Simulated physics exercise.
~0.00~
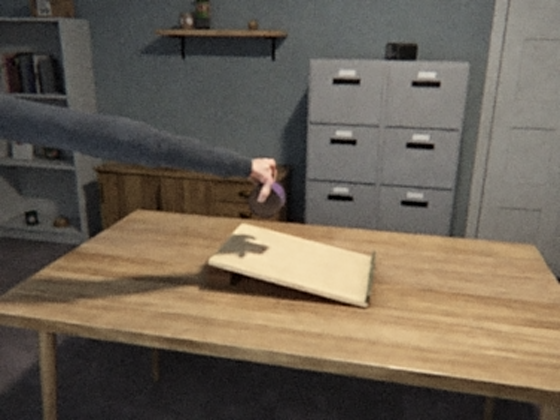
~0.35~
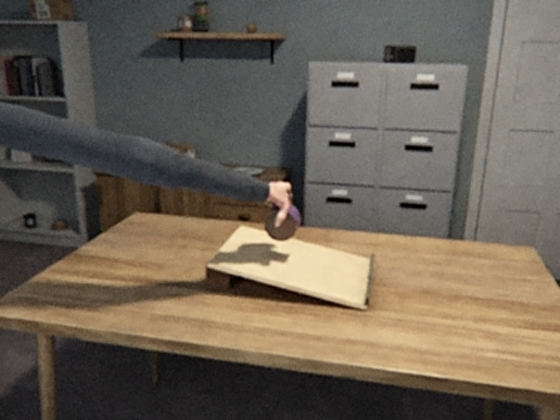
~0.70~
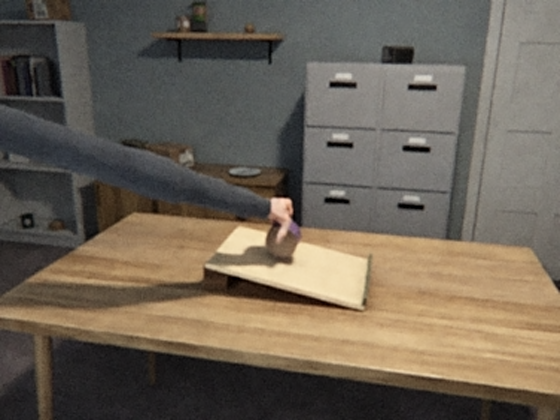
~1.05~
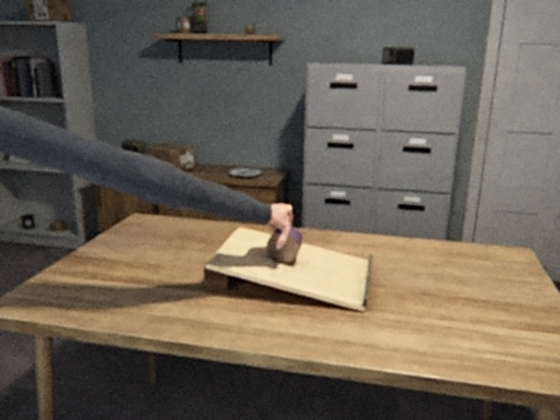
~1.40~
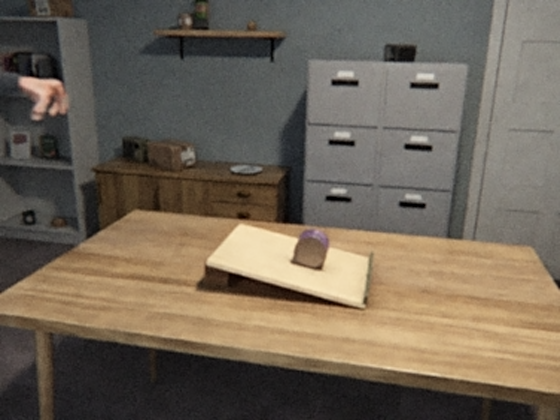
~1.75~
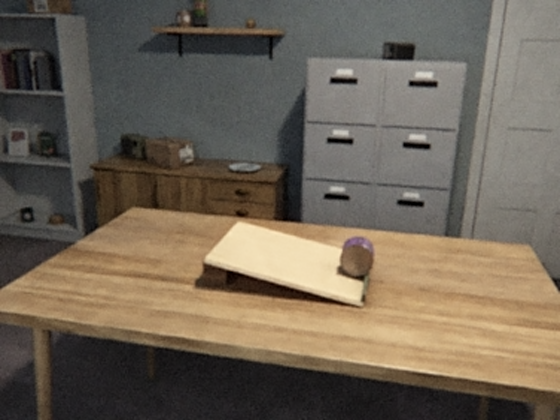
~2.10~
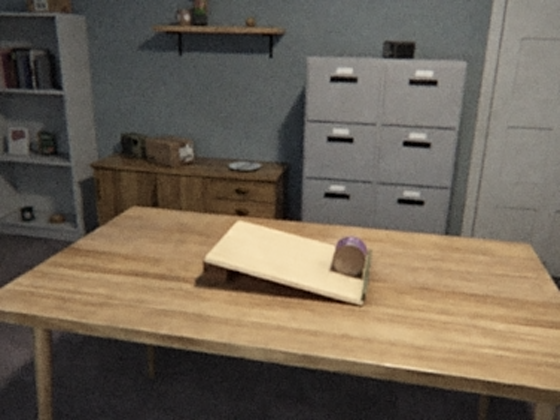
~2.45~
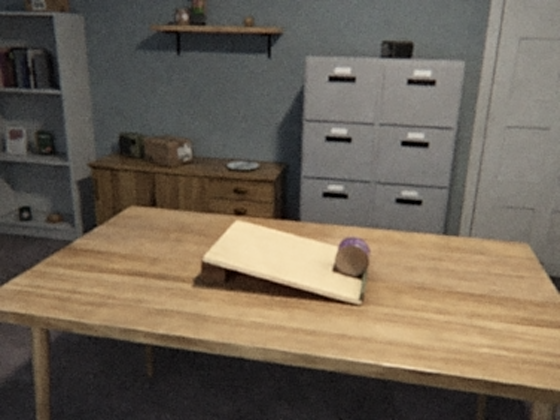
Purple tub lowered by a hand onto a tilted board, rolling down to the right and stopping near its lower edge.
